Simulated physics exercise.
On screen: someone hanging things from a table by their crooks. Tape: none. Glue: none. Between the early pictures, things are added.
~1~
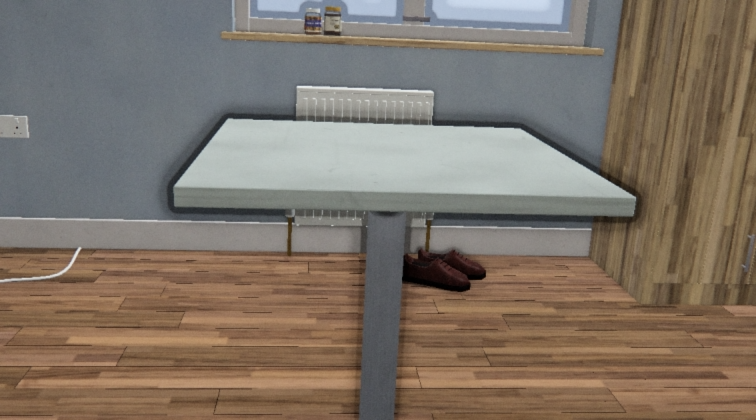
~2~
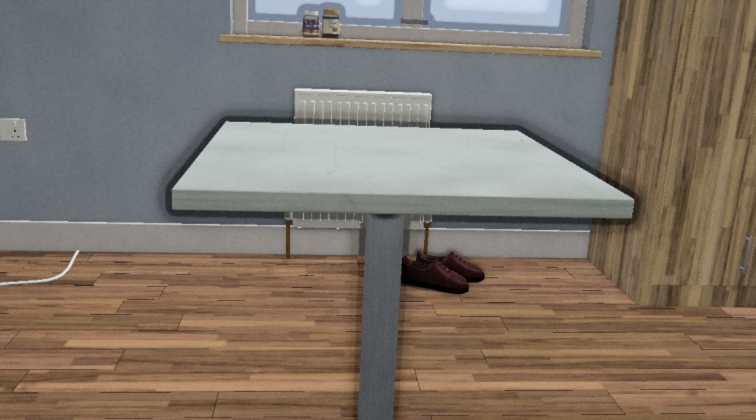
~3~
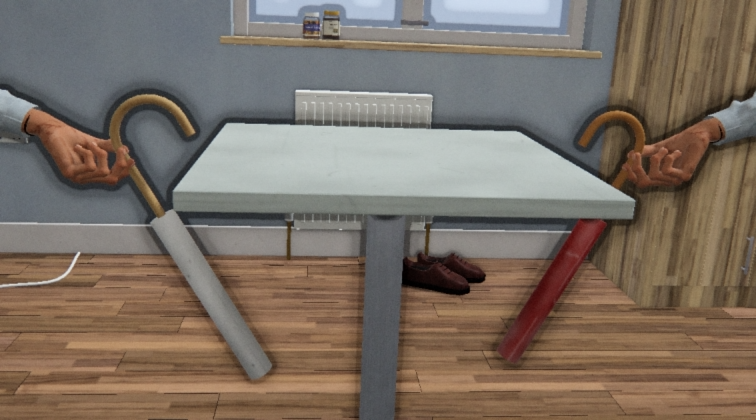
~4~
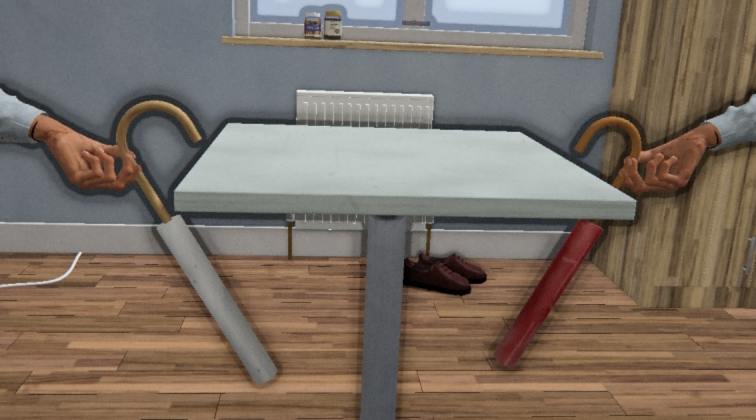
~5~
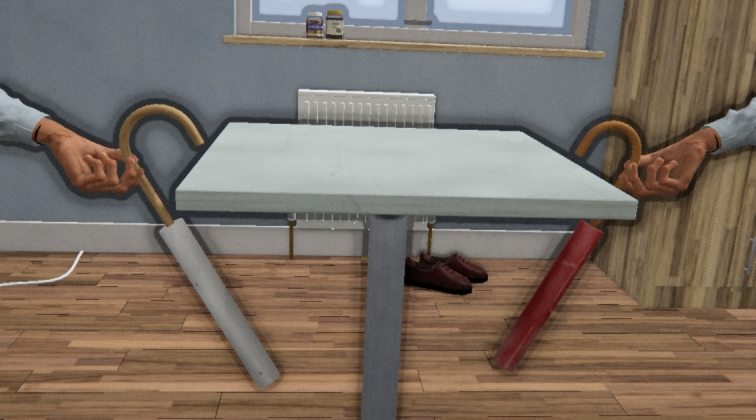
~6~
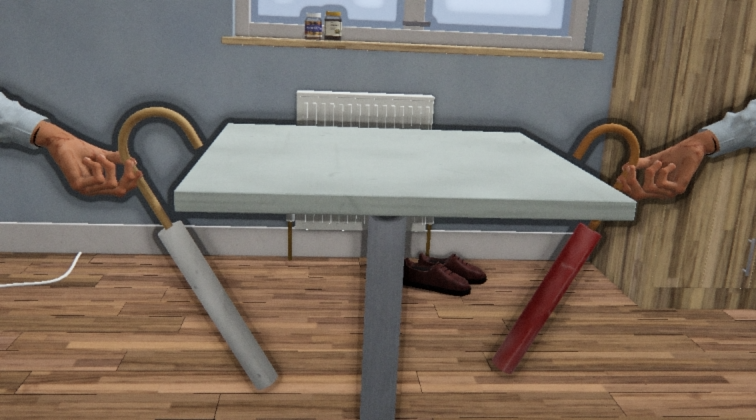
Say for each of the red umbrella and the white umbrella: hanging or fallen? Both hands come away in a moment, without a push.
The red umbrella will come off. The white umbrella will come off.
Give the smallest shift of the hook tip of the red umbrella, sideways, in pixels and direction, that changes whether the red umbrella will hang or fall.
Shift approx. 12 px, direction left.
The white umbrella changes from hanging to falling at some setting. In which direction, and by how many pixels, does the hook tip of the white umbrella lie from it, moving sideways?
Go right by close to 8 pixels and it flips.
Then, 0.26 s later than the last frame, red umbrella dropping near (539, 362); white umbrella dropping near (220, 368).
Then, 0.40 s later than the last frame, red umbrella dropping near (573, 400); white umbrella dropping near (170, 401).
Then, 0.52 s later than the last frame, red umbrella dropping; white umbrella dropping.
When it is over, the red umbrella drops past the edge; the white umbrella drops past the edge.
